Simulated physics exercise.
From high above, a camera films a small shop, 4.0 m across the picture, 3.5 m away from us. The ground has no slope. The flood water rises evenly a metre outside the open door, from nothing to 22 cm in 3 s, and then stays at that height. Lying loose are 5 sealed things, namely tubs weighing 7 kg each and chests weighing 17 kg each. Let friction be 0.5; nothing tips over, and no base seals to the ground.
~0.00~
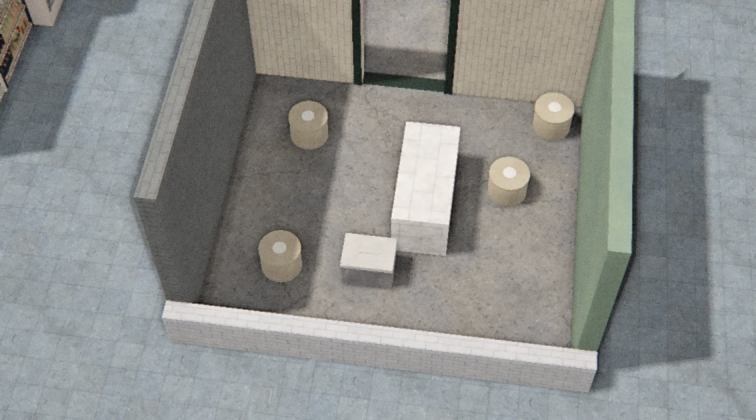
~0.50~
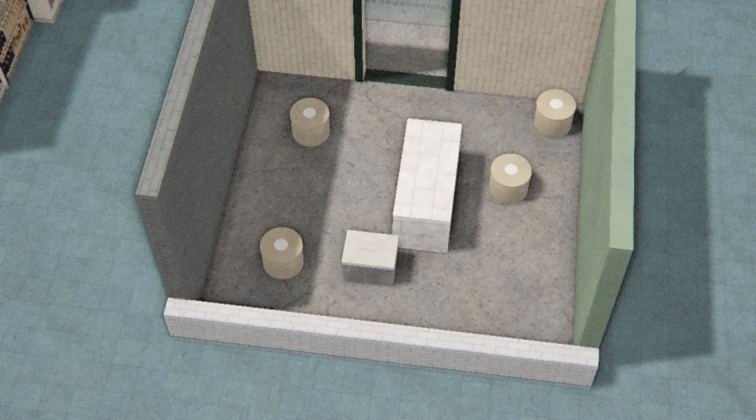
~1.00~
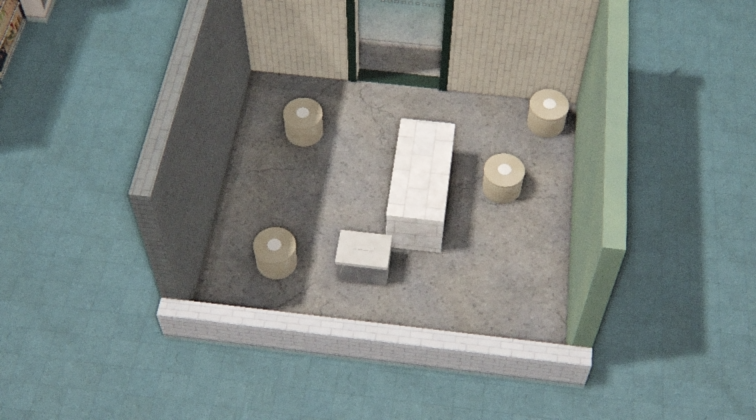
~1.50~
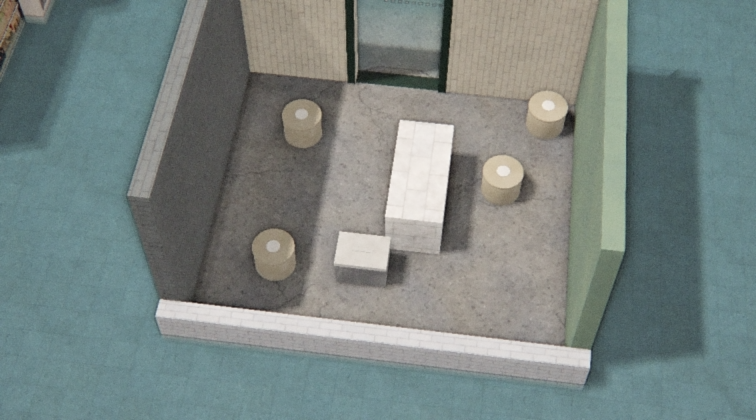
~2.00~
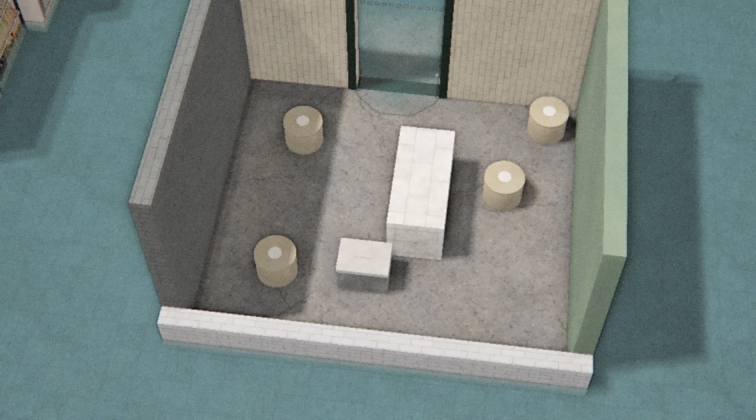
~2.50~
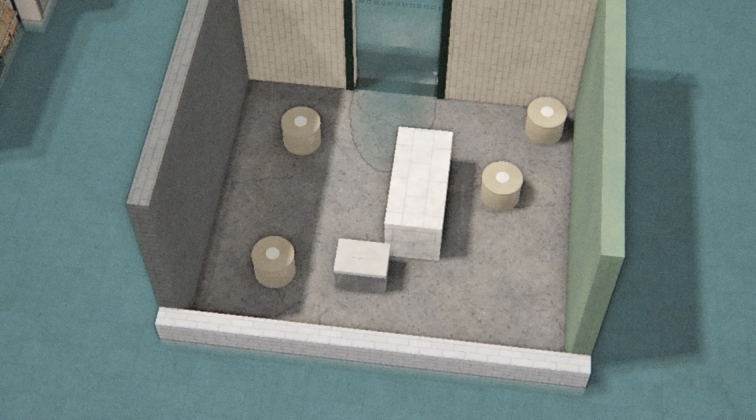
Teal water spreads over the paved ground around a small, open-topped shop with a bare grey floor, seen from high above. Inside, a long white block and a smaller white one stand near the middle, with two round tan objects on each side, between a grey left wall and a green right wall. The view shifts slightly as water creeps through the back doorway onto the floor, while the objects stay put.
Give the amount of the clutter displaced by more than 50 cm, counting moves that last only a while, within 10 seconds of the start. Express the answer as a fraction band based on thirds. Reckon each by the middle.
The band is one third to two thirds.
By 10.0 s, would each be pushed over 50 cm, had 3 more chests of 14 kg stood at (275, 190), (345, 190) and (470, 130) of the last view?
In turn: Beyond the mark, beyond the mark, within the mark.
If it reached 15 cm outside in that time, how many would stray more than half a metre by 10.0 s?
In that case the number is 1.
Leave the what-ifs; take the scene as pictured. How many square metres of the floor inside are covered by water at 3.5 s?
My estimate is roughly 3.5 m2.
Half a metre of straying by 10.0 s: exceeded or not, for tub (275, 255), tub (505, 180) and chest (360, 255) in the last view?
So that's beyond it for the first, inside it for the second and inside it for the last.
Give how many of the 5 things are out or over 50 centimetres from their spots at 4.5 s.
Tally: 0.
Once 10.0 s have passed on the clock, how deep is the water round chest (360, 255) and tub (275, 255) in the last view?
Roughly 7 and 9 cm.
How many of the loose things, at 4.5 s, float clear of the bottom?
Count: 0.
After 3.5 s 0 of 5 are over 50 cm from their spots; 0 afloat.
After 4.5 s 0 of 5 are over 50 cm from their spots; 0 afloat.
After 7.0 s 0 of 5 are over 50 cm from their spots; 2 afloat.
After 10.0 s 2 of 5 are over 50 cm from their spots, and 2 have been at some point; 3 afloat.
